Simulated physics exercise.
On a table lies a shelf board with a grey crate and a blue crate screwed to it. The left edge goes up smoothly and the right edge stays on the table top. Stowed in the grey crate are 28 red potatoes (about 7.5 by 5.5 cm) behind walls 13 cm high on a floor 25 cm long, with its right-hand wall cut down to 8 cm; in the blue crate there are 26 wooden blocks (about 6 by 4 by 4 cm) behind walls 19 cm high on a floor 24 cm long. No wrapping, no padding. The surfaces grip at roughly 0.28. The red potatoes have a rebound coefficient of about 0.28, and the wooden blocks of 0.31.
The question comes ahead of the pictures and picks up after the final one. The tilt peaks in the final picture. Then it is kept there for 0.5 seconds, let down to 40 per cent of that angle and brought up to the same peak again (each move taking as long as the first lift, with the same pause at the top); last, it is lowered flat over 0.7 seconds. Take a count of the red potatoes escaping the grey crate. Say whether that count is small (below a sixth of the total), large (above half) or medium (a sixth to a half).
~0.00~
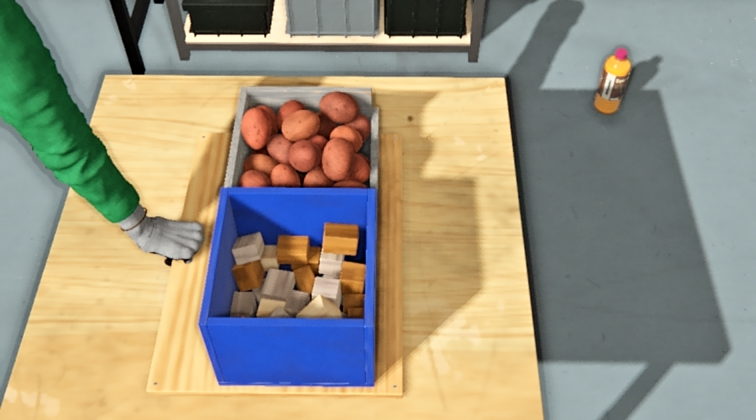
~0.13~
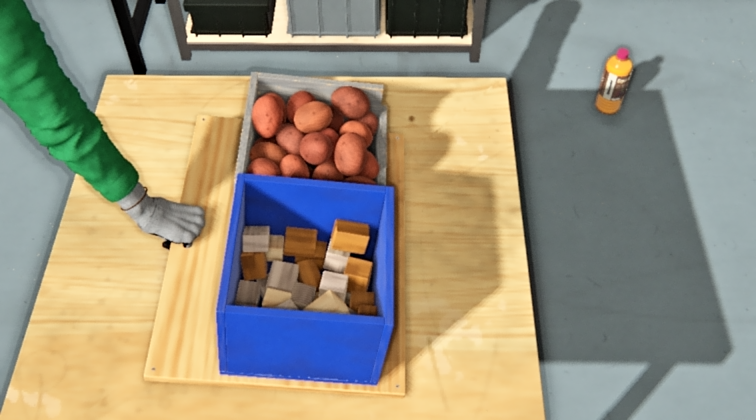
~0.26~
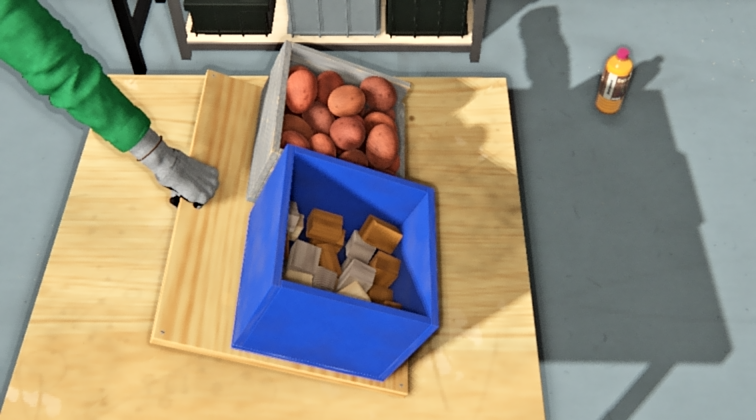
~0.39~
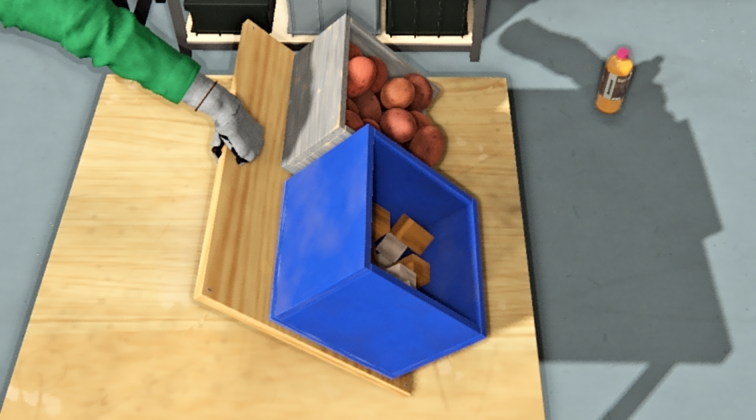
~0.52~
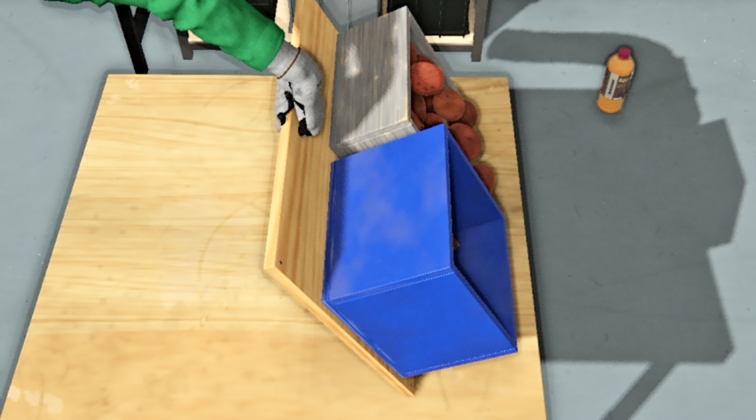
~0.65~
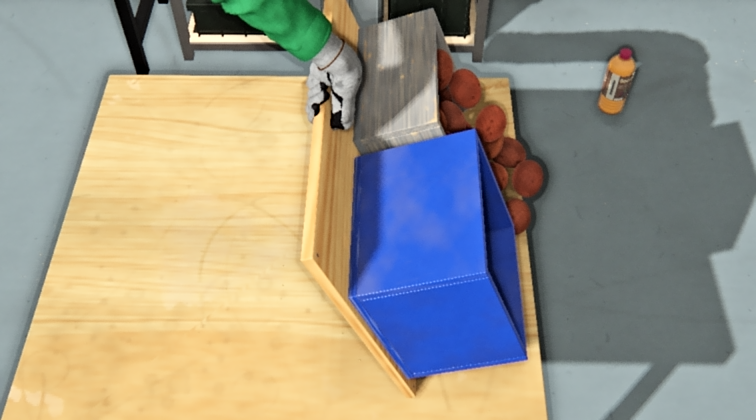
Large.
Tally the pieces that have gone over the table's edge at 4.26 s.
Piece count: About 12.
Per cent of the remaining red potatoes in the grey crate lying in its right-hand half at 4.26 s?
Share in that half: About 80 %.
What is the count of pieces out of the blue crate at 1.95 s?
Blue crate: Roughly 0 out by then.
After 1.23 s, tilt 68°; grey crate 10 in, 18 out and blue crate 26 in, 0 out.
After 1.95 s, tilt 34°; grey crate 10 in, 18 out and blue crate 26 in, 0 out.
After 2.96 s, tilt 70°; grey crate 10 in, 18 out and blue crate 26 in, 0 out.
Final count (at 4.26 s), grey crate 10 in, 18 out and blue crate 26 in, 0 out. Asked share, 18 of 28, 64 per cent.
